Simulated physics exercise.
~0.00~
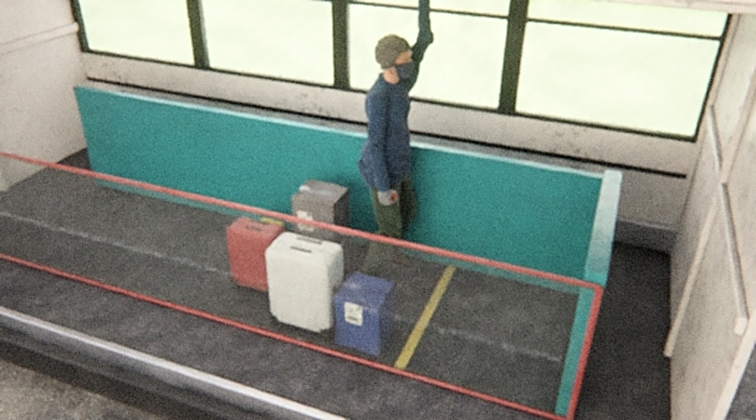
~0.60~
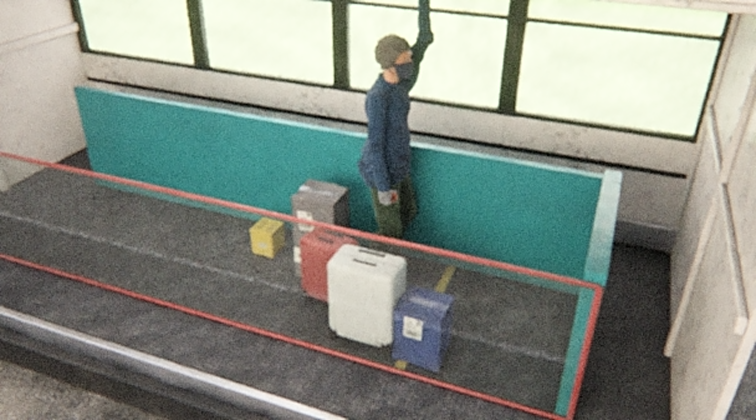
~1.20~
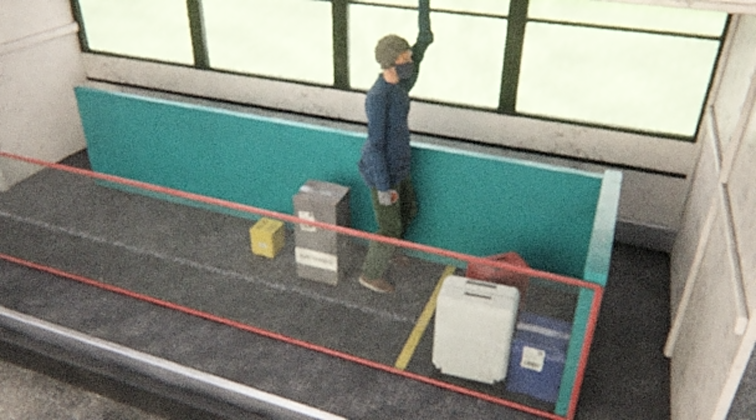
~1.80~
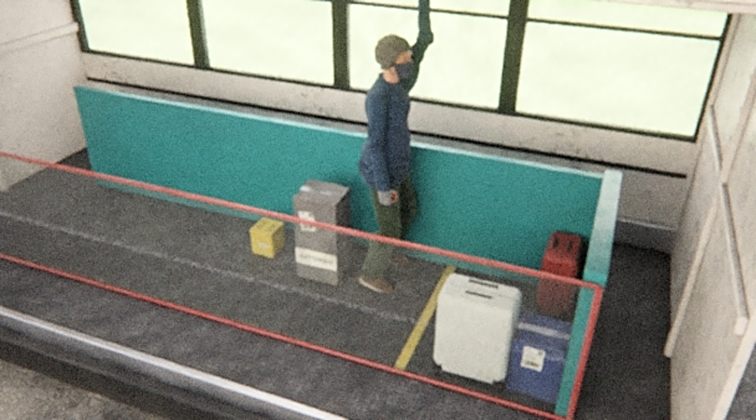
Inside a bus-like standing bay with a teal side panel and wide windows, seen from above at an angle, a masked person in a knit cap and blue top grips a strap overhead. A red case, a large white case and a blue pack stand left of a yellow floor line, near a tall grey bag. The three slide right, uncovering a small yellow tub behind them. They cross the line, the red case appearing low behind the white one. Finally the red case stands upright by the right end panel, while white and blue stay put and grey and yellow remain left.
